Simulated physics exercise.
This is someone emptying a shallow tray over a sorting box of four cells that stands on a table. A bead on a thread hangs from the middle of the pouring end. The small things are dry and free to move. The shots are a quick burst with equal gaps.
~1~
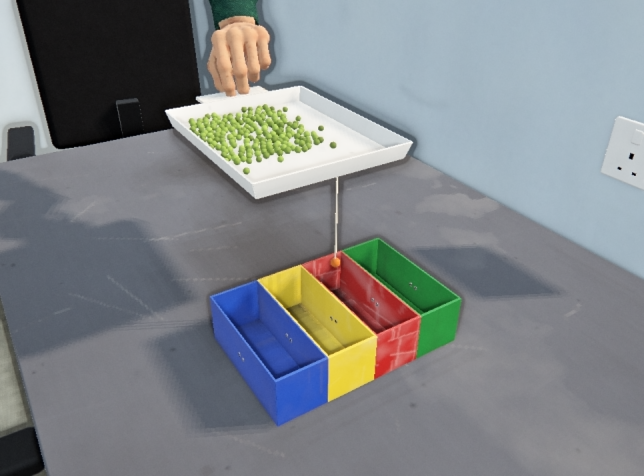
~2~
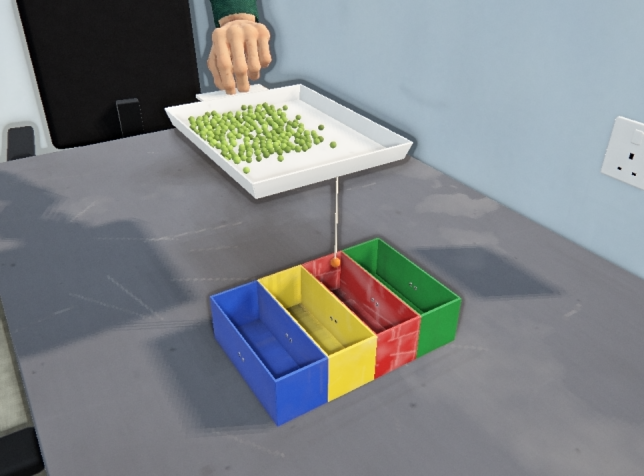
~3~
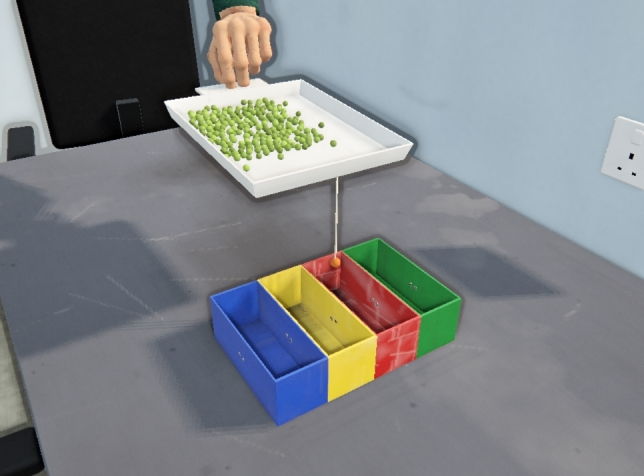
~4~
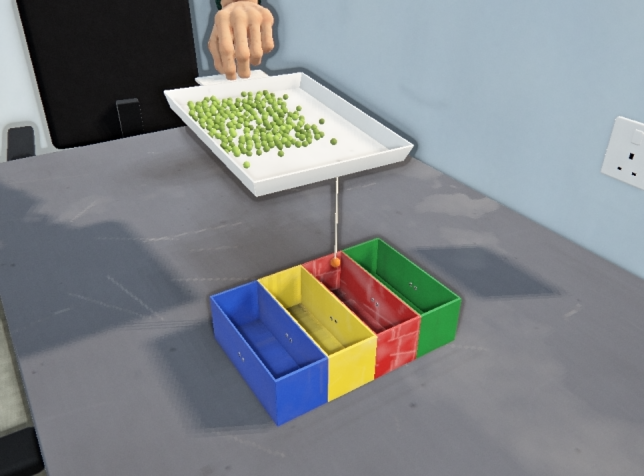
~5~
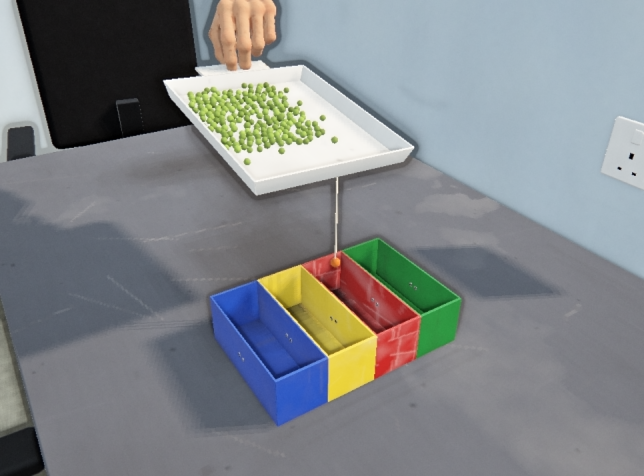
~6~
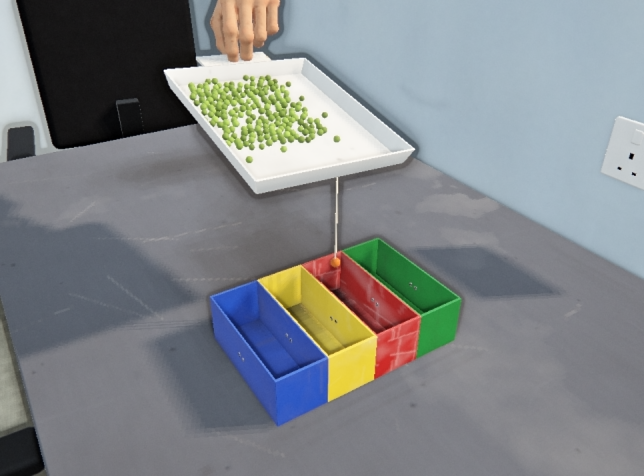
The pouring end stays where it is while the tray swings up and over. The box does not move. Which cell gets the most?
Fullest: The green cell.
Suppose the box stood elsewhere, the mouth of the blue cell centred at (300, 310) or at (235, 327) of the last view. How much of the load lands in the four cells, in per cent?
About 100 and 40 per cent.
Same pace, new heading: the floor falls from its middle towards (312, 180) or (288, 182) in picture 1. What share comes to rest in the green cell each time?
About 0 and 0 per cent.
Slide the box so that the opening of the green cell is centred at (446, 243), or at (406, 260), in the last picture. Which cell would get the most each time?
In turn: That red cell; that green cell.
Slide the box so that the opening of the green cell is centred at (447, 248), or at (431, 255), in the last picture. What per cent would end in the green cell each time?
Near 0 % and 30 %.
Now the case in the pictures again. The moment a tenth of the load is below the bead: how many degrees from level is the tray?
At about 80°.
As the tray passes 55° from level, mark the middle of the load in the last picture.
Around (356, 156).
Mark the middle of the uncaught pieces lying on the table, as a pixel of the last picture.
Near (485, 287).
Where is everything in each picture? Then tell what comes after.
Corners of the pouring end (255, 180) and (405, 141), level; middle of the load (247, 133), dried peas; bead on its thread (335, 262); blue cell (302, 387); yellow cell (352, 364); red cell (397, 343); green cell (438, 324), in the first picture.
Corners of the pouring end (256, 180) and (405, 142), level; middle of the load (247, 131), in the second picture.
Corners of the pouring end (256, 179) and (406, 143), tipped barely, lowest at the right corner; middle of the load (247, 127), in the third picture.
Corners of the pouring end (257, 178) and (406, 144), tipped a little, lowest at the right corner; middle of the load (247, 121), in the fourth picture.
Corners of the pouring end (258, 177) and (407, 146), tipped a little, lowest at the right corner; middle of the load (248, 115), in the fifth picture.
Corners of the pouring end (259, 177) and (407, 147), tipped a little, lowest at the right corner; middle of the load (249, 109); blue cell (302, 387); yellow cell (352, 364); red cell (397, 343); green cell (438, 324), in the sixth picture.
Just after the last frame, tray tipped steeply; almost all on the tray; just a few in the green cell; just a few falling or outside the box.
A moment on, tray tipped right over; about a tenth on the tray; roughly a third in the green cell; about a tenth in the red cell; roughly a third falling or outside the box.
Further on, tray tipped past a quarter turn; roughly half in the green cell; roughly a quarter in the red cell; roughly a quarter falling or outside the box.
When it is over, tray tipped past a quarter turn; roughly half in the green cell; roughly a quarter in the red cell; not one in the blue cell; not one in the yellow cell; roughly a quarter outside the box.
